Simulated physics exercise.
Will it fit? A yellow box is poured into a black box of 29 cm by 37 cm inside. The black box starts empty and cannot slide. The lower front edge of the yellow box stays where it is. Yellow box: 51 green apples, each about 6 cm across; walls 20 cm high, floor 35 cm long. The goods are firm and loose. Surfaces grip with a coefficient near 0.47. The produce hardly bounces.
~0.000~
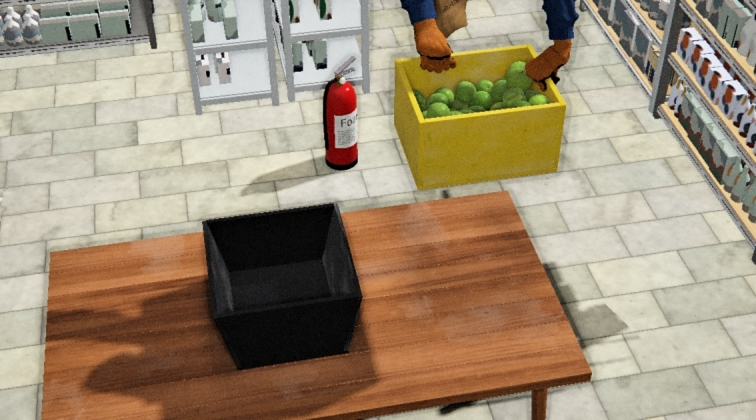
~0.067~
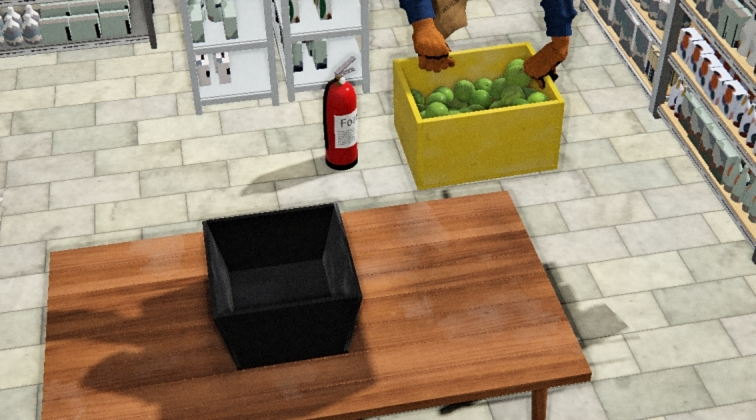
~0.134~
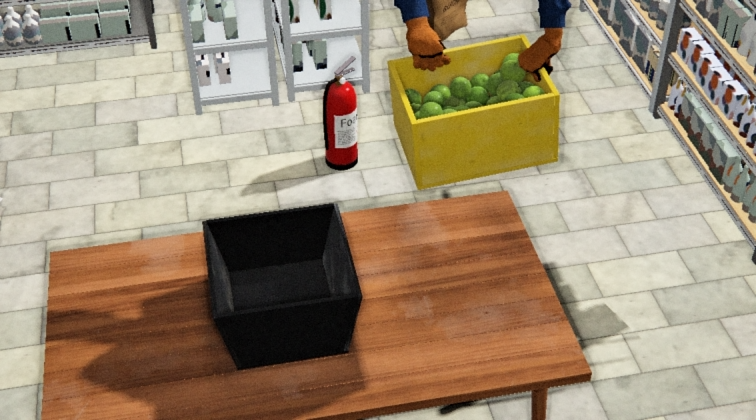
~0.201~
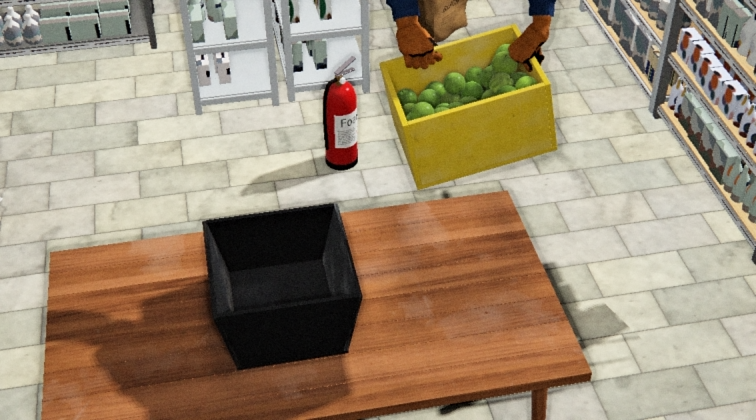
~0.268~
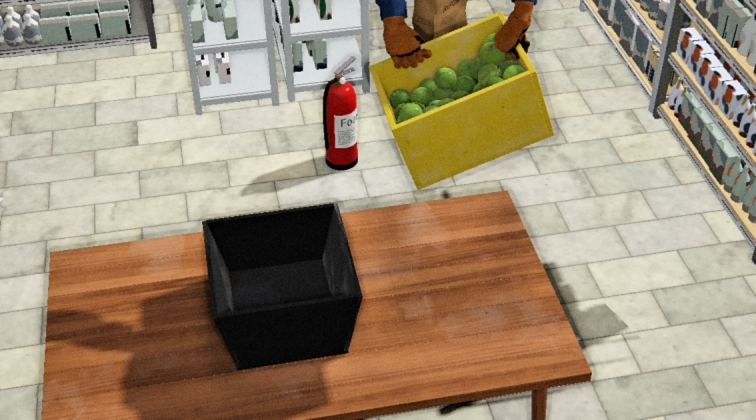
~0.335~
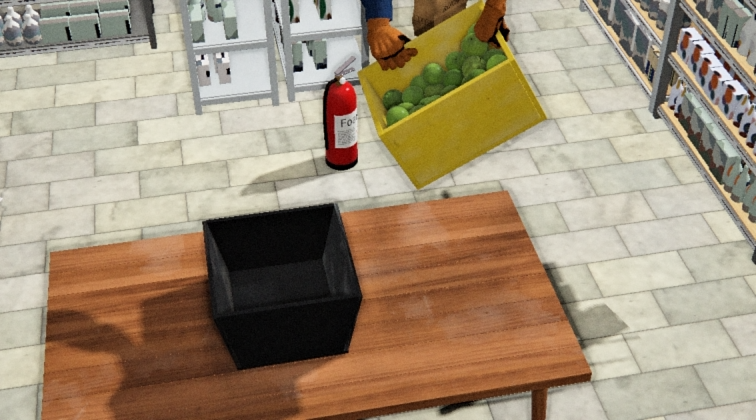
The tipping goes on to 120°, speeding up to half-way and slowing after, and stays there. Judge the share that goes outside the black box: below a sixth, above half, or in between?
Less than a sixth of the green apples end outside the black box.
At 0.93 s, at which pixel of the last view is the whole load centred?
Near (316, 168).
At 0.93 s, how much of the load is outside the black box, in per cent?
Some 0 per cent by then.
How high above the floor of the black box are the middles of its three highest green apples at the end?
About 14 cm.
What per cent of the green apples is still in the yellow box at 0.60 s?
About 100 per cent.
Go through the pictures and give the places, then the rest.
In the first frame (places track the rim corner closest to us here), yellow box (424, 121); black box (218, 316); tipped 0°; all still inside.
Yellow box (422, 121); tipped 1°, in the second frame.
Yellow box (417, 122); tipped 5°, in the third frame.
Yellow box (408, 123); tipped 11°, in the fourth frame.
Yellow box (396, 127); tipped 19°, in the fifth frame.
Yellow box (383, 132); black box (218, 316); tipped 28°; all still inside, in the sixth frame.
After 0.60 s, tilt 72°; 51 still in the yellow box.
After 0.93 s, tilt 115°; 28 still in the yellow box, 4 in the black box and 19 in the air.
After 1.40 s, tilt 120°; 49 in the black box and 2 in the air.
Outcome (at 2.00 s), 51 in the black box. Asked share, 0 of 51, 0 per cent.
